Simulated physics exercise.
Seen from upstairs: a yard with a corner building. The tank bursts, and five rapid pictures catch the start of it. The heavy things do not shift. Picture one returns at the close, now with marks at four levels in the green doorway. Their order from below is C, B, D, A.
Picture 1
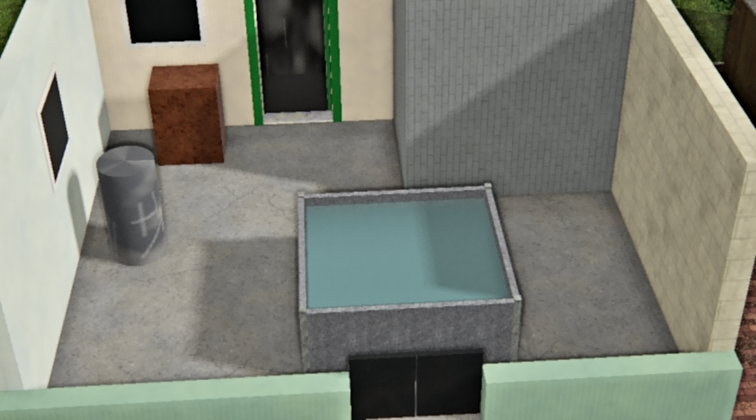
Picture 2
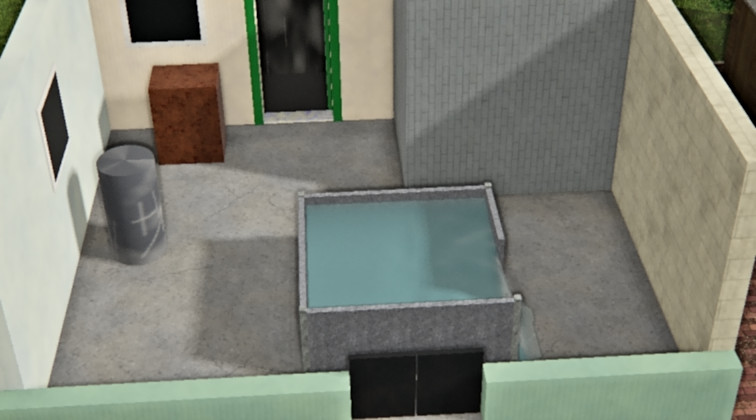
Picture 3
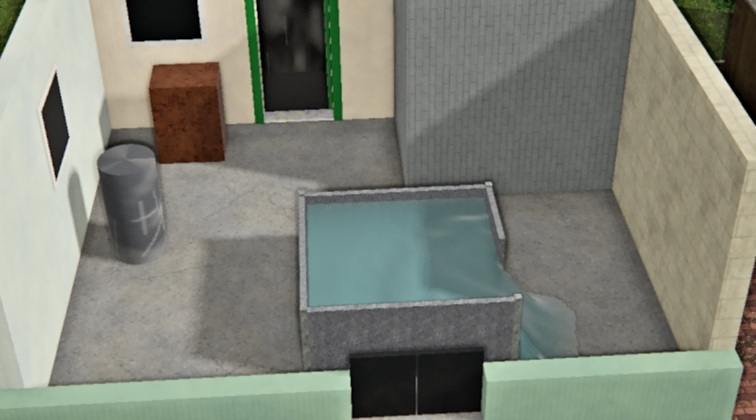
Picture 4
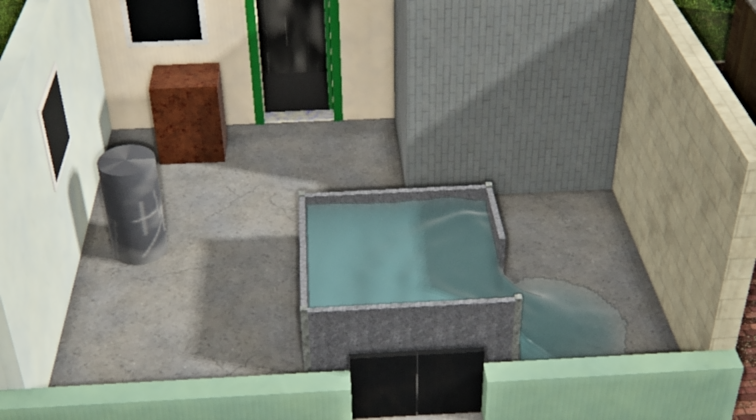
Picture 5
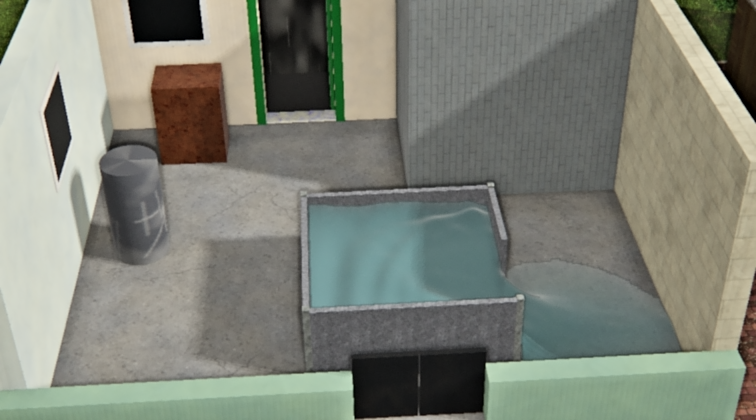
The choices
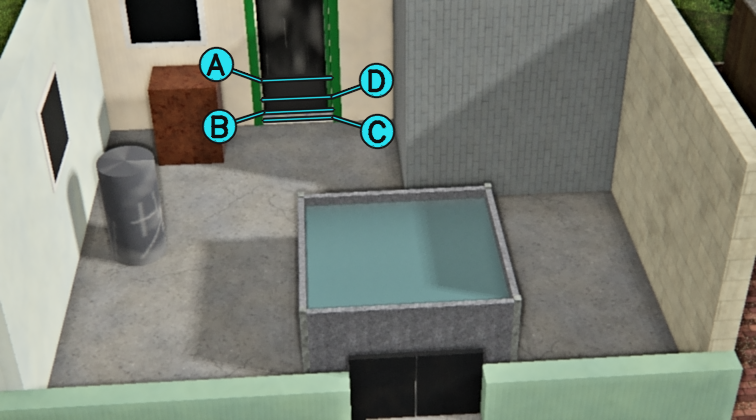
The footage shows a walled yard with a square water tank at rest, then a gap opens in its right side and water pours out, fanning across the concrete to the right while the tank's surface ripples.
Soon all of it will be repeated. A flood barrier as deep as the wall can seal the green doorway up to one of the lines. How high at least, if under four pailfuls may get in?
Choose C.
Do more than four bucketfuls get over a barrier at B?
No.
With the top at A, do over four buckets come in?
No.
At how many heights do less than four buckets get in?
All of them.
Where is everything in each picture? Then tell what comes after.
Water in the tank at rest, its middle at (402, 251); foot of the green doorway at (298, 123); shut gate at (416, 364).
Water covers 1 % of the ground and shows as far out as (522, 319).
Water covers 3 % of the ground and shows as far out as (563, 314).
Water covers 6 % of the ground and shows as far out as (608, 309).
Water covers 12 % of the ground and shows as far out as (657, 307).
On the marked copy, A at (296, 79); B at (298, 111); C at (298, 118); D at (297, 98); from the bottom up C, B, D, A.
With A, nothing gets over.
With B, nothing gets over.
With C, a splash gets over, under a bucket.
With D, nothing gets over.
